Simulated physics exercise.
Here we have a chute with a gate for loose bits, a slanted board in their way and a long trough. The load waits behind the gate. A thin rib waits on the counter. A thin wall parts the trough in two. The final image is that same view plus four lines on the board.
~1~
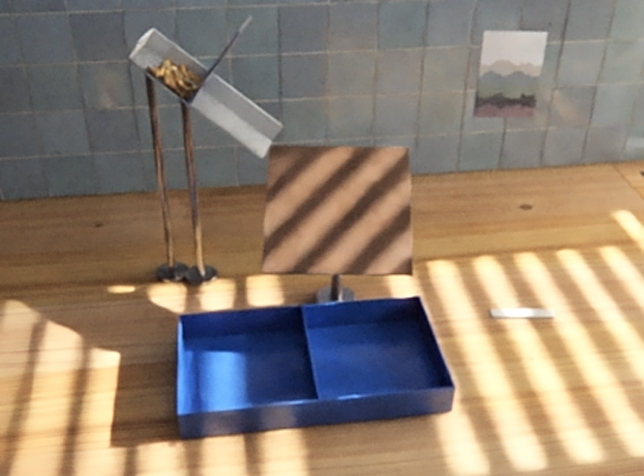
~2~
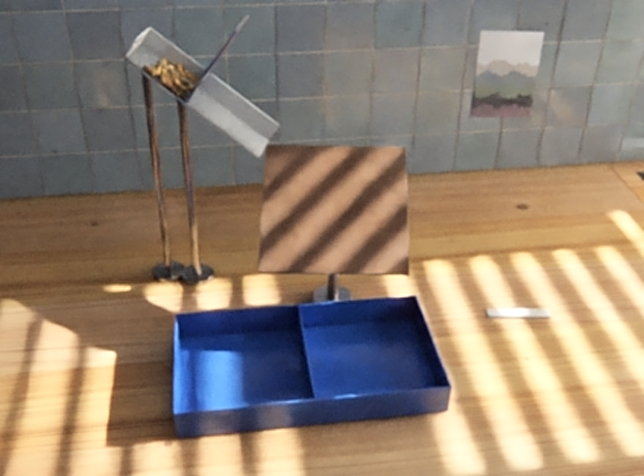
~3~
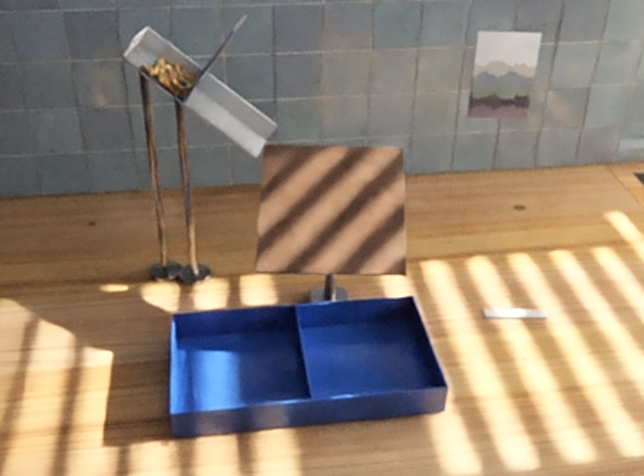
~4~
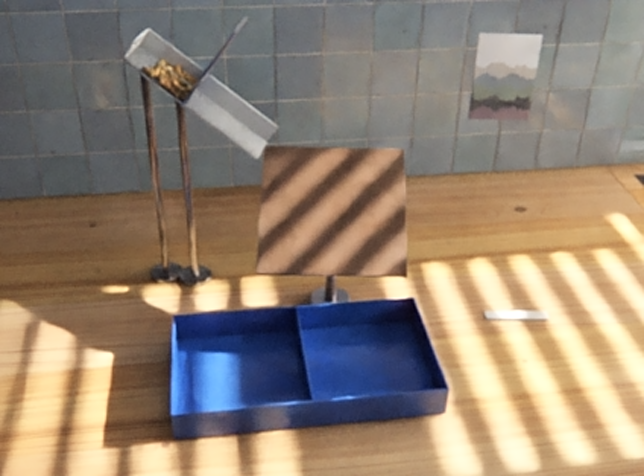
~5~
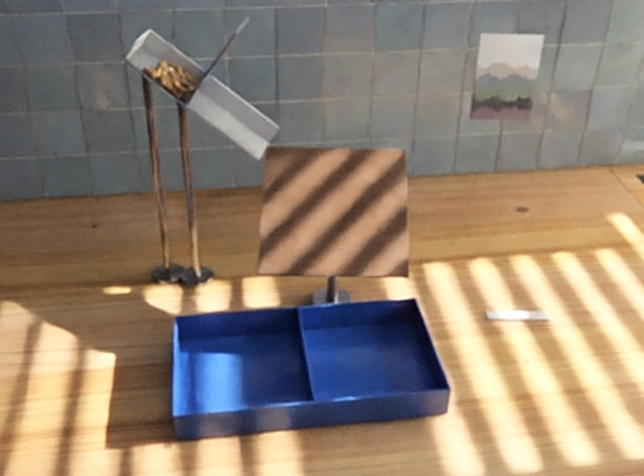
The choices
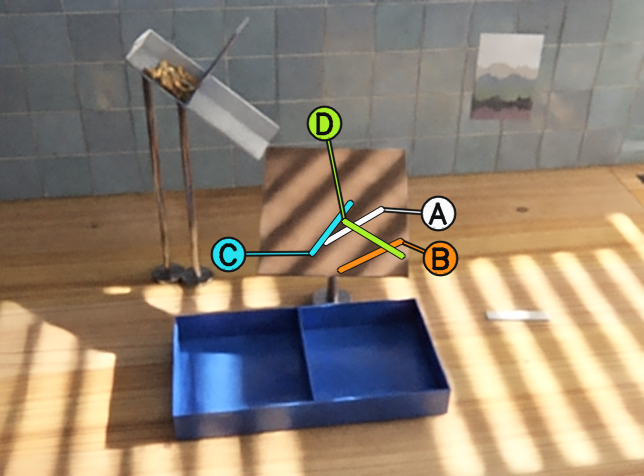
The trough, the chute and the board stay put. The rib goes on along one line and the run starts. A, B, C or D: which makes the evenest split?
A.
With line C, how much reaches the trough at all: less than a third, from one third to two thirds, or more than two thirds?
More than two thirds.
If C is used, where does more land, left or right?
More lands on the left.
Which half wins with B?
The right half.
On the marked copy, line A from (381, 209) to (325, 242); line B from (400, 241) to (340, 270); line C from (350, 203) to (312, 253); line D from (344, 221) to (401, 255).
Choosing A, of what is caught, roughly two thirds in the left half, roughly a third in the right.
Choosing B, of what is caught, roughly a quarter in the left half, the larger part in the right.
Choosing C, of what is caught, almost all in the left half, about a tenth in the right.
Choosing D, of what is caught, about a tenth in the left half, the larger part in the right.
